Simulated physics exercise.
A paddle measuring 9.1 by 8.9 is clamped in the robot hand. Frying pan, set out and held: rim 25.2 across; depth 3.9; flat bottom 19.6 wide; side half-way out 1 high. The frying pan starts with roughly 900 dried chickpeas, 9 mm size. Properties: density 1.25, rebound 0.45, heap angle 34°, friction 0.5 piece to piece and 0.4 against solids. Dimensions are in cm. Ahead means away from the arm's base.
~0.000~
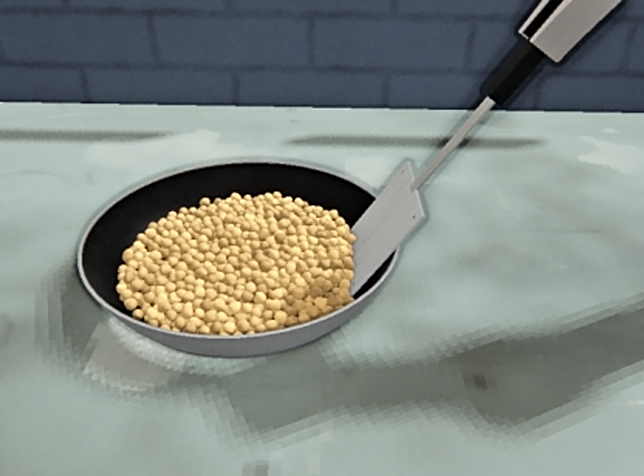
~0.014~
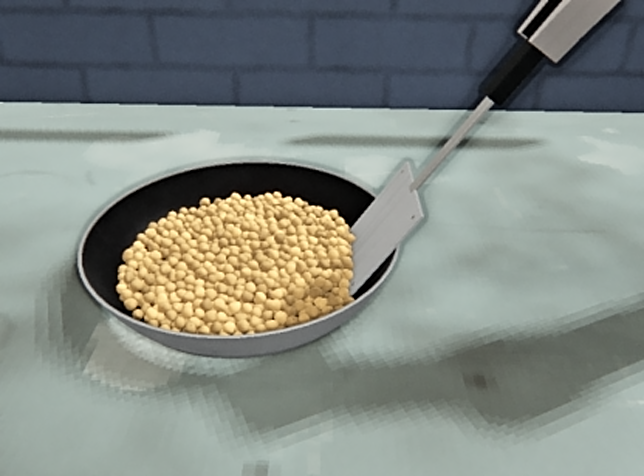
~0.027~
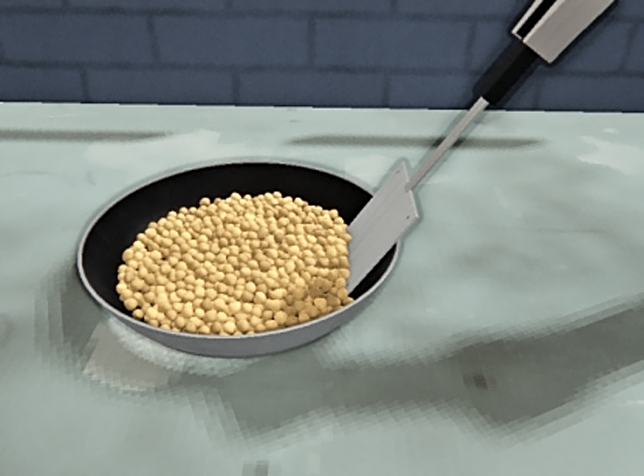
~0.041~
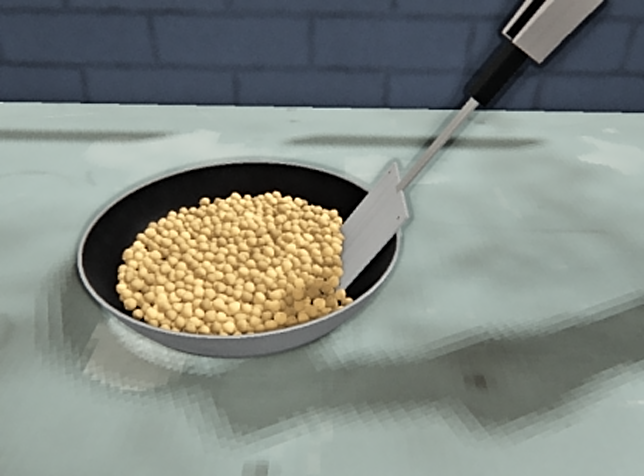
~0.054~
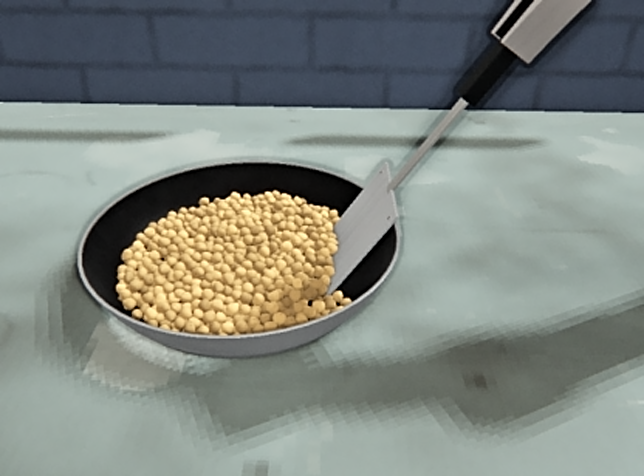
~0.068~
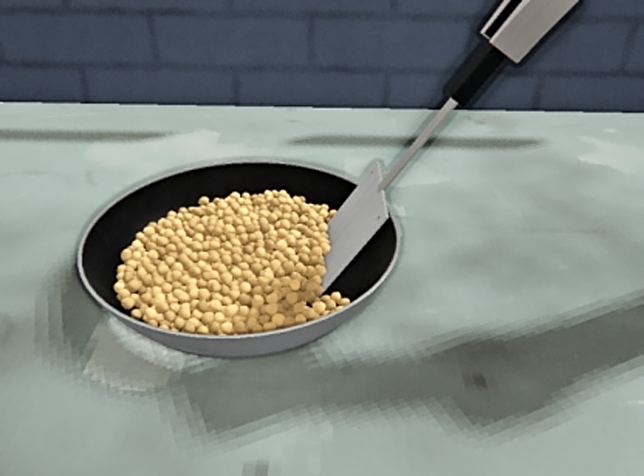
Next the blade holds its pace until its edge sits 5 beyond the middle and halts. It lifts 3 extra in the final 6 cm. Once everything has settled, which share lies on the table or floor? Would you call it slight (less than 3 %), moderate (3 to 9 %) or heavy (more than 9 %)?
I would call it slight, less than 3 %.
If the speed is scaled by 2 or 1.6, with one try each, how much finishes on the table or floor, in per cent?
10 and 5 %.
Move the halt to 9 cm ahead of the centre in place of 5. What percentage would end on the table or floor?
Then around 15 per cent.
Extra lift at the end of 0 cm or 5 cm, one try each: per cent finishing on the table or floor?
I'd say close to 0 percent for the first and close to 0 percent for the second.
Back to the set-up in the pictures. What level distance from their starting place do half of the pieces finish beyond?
Distance: Near 3 cm.
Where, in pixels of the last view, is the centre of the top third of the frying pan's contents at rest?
Pixel position: Approx. (157, 244).
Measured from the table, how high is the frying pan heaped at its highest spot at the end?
It reaches around 4.5 cm.
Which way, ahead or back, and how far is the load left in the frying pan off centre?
I'd say it's roughly 4.0 cm toward the front.
By 0.14 s, sloping 57°, highest piece 5 above the table; 900 in the frying pan.
By 0.22 s, sloping 57°, highest piece 5 above the table; 900 in the frying pan.
By 0.46 s, sloping 57°, highest piece 4 above the table; 900 in the frying pan.
By 1.51 s, sloping 57°, highest piece 4 above the table; 900 in the frying pan.
Final count, 900 in the frying pan. That is 0 % on the table or floor.
